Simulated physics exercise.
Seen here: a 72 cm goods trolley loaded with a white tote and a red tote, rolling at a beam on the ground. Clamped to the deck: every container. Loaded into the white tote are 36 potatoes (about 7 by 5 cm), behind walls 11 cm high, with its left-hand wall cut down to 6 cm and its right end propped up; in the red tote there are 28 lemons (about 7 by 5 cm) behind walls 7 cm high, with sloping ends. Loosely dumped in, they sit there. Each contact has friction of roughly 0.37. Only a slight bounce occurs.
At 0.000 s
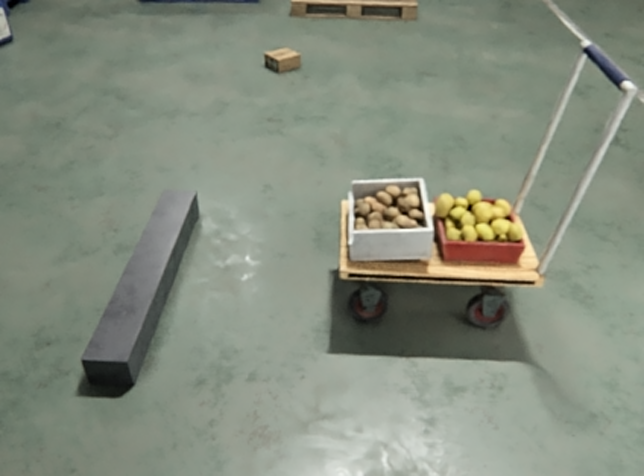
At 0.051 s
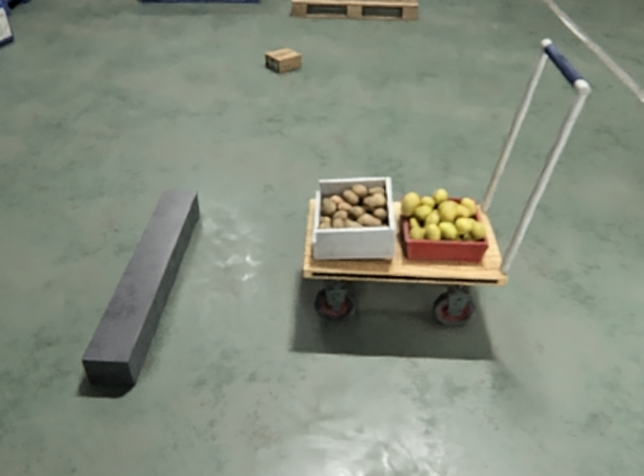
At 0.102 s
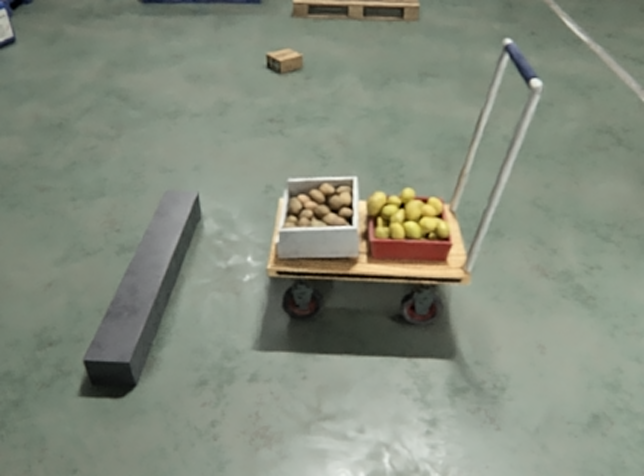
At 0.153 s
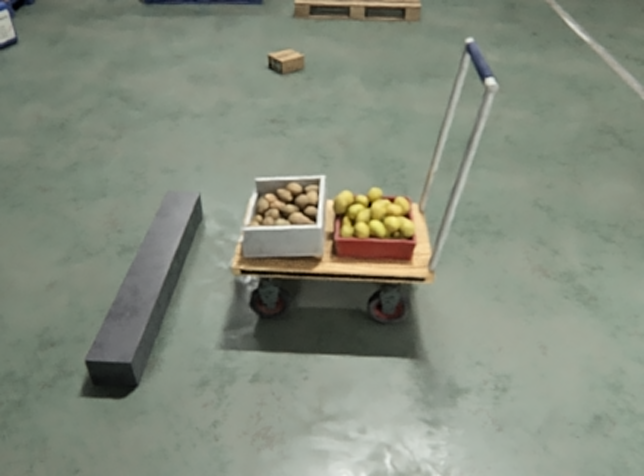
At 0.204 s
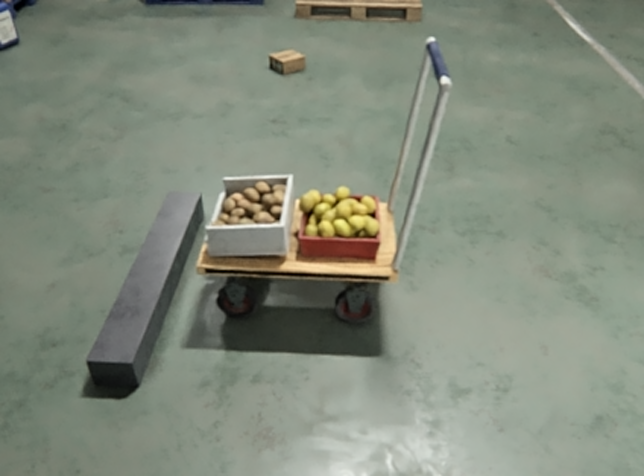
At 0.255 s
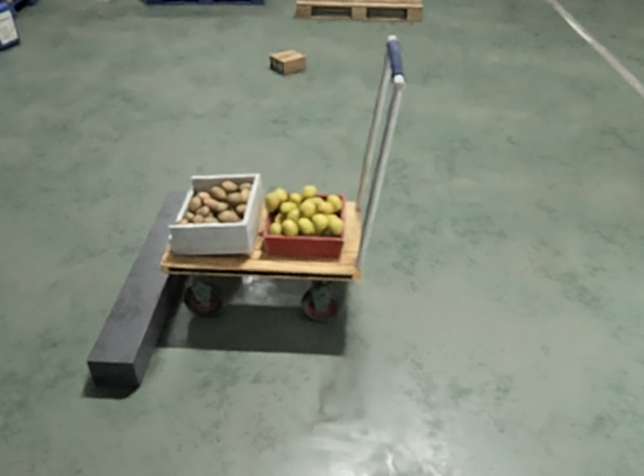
At the start, a goods trolley carrying a white tote of brown produce and a red tote of yellowish fruit is on the right, apart from a dark beam on the floor. It rolls steadily left, narrowing the gap until its front is close beside the beam, with both loads still in their totes.
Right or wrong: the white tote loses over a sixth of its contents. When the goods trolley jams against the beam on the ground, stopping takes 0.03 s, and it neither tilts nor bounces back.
Right.
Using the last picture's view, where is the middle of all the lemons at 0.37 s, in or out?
I'd put the middle close to (274, 213).
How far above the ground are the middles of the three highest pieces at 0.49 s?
Around 48 cm high.
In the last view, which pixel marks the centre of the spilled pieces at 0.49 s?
The centre lands near pixel (150, 199).
After 0.27 s, the wheels strike.
After 0.37 s, 5 of 36 out of the white tote and 4 of 28 out of the red tote.
After 0.49 s, 11 of 36 out of the white tote and 6 of 28 out of the red tote.
After 0.72 s, 12 of 36 out of the white tote and 6 of 28 out of the red tote.
Final count (at 1.22 s), 13 of 36 out of the white tote and 6 of 28 out of the red tote. Asked share, 13 of 36, 36 per cent.
